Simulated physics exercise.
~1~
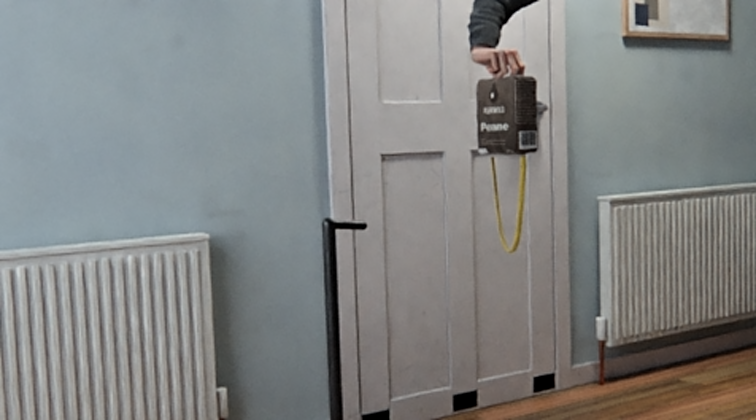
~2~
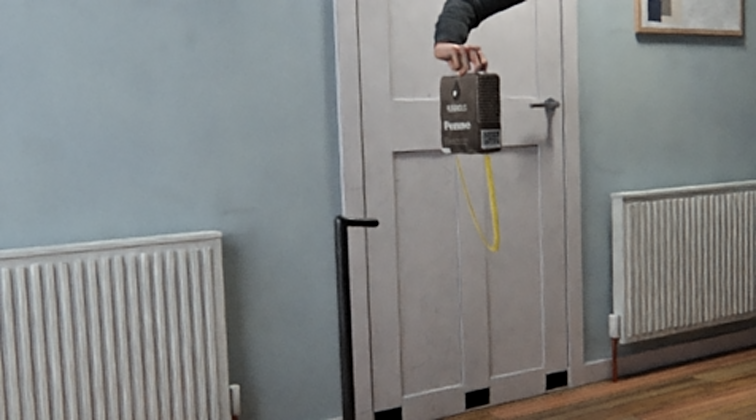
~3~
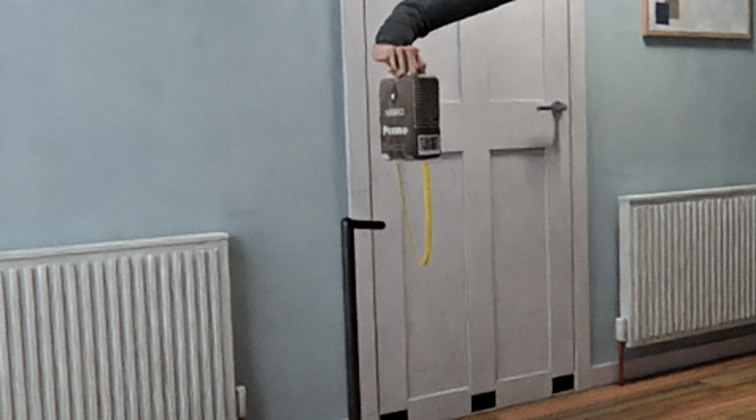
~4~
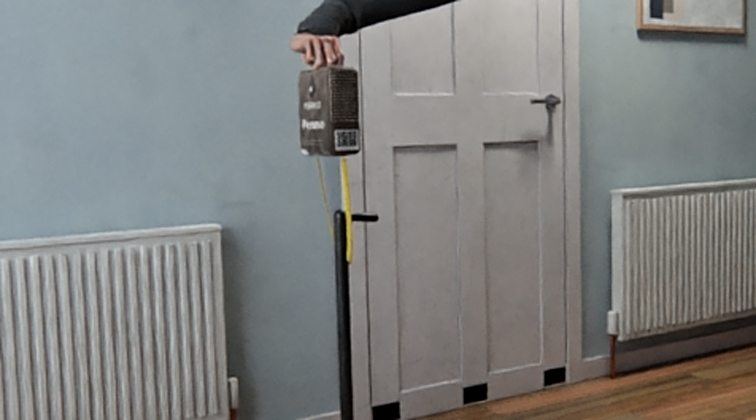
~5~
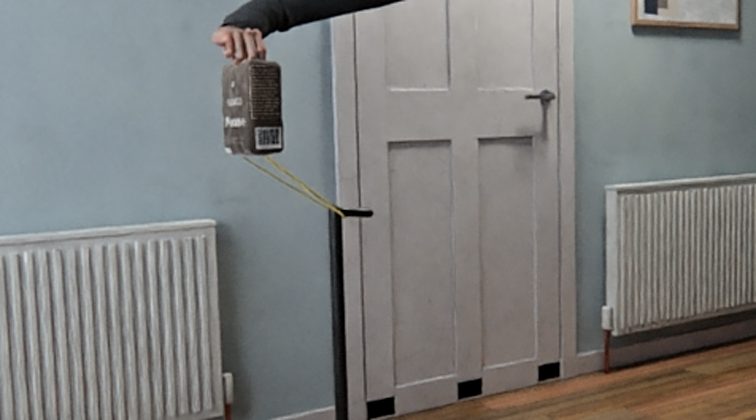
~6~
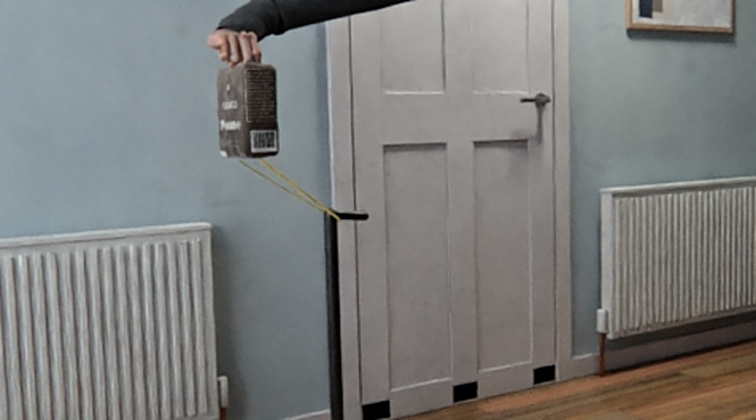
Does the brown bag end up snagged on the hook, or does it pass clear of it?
The brown bag ends up snagged. Its yellow loop is caught on the hook and pulled tight, with the bag held just left of the post.
